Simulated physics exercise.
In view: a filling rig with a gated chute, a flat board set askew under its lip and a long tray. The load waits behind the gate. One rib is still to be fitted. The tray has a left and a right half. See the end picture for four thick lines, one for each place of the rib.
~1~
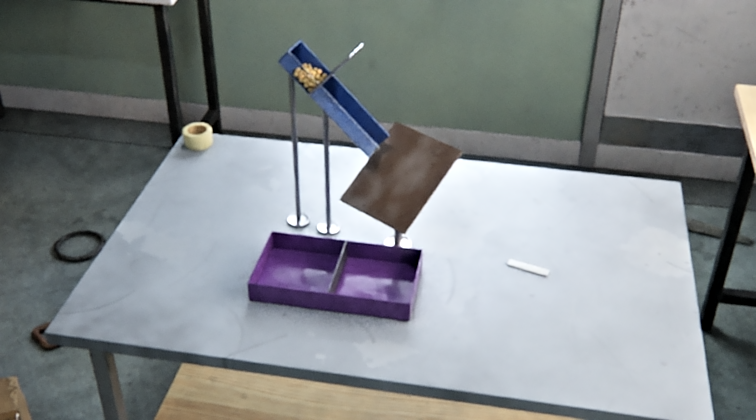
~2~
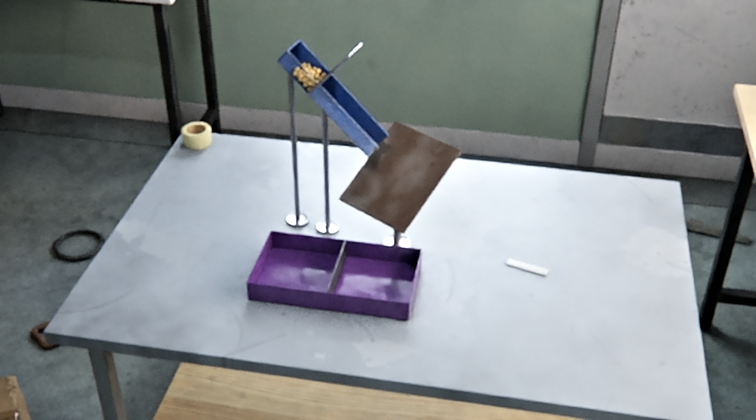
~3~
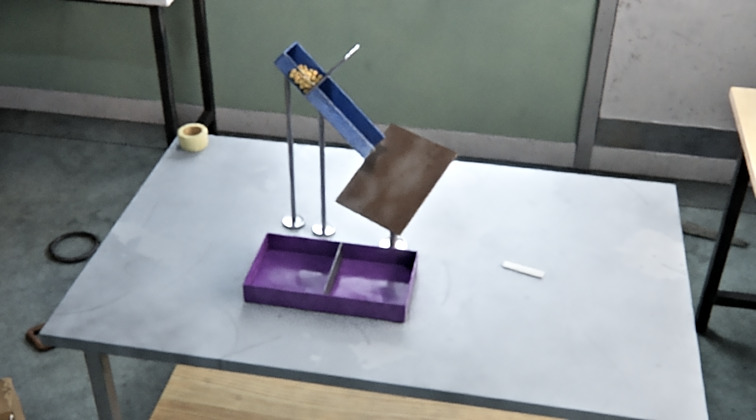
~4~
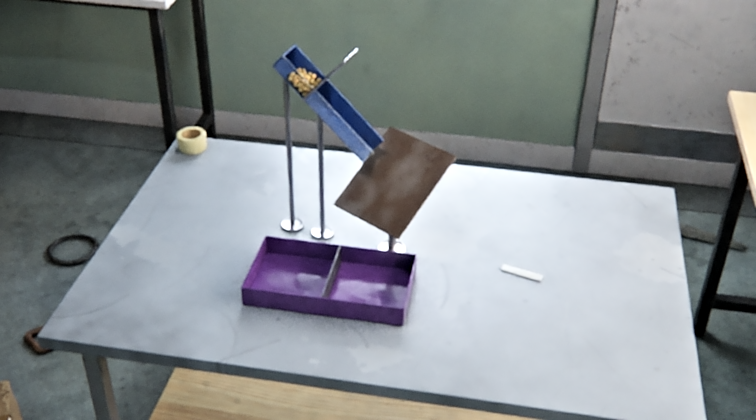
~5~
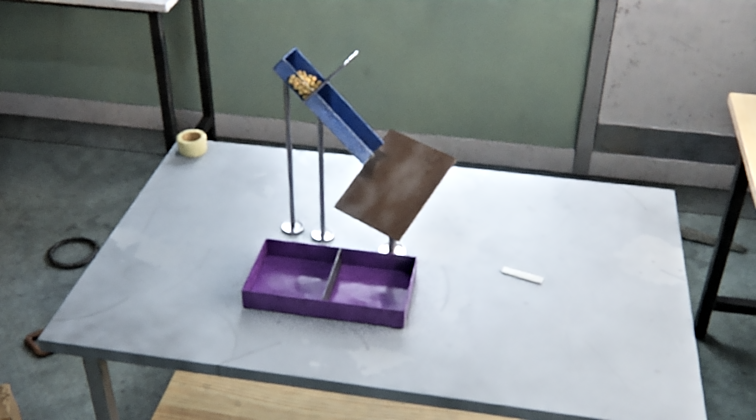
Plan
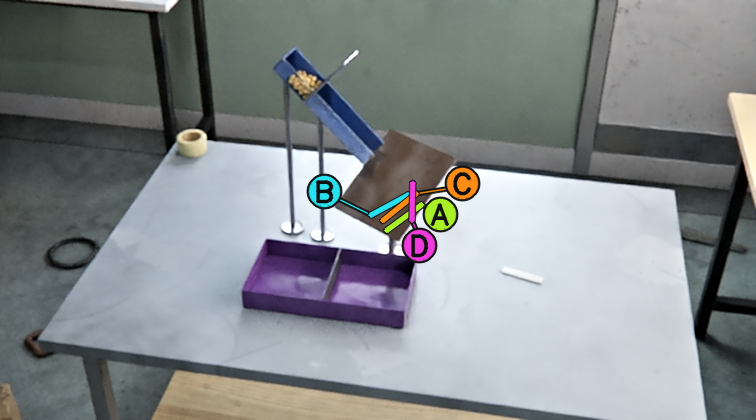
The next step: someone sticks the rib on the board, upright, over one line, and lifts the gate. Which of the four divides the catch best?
The answer is line B.
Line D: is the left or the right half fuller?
More lands on the right.
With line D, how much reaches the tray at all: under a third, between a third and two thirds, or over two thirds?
It is over two thirds.
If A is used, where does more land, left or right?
The right half.
On the marked copy, line A from (421, 204) to (386, 230); line B from (408, 194) to (371, 215); line C from (416, 193) to (382, 220); line D from (412, 183) to (411, 220).
If A is chosen, of what is caught, just a few in the left half, almost all in the right.
If B is chosen, of what is caught, roughly two thirds in the left half, roughly a third in the right.
If C is chosen, of what is caught, just a few in the left half, almost all in the right.
If D is chosen, of what is caught, just a few in the left half, almost all in the right.
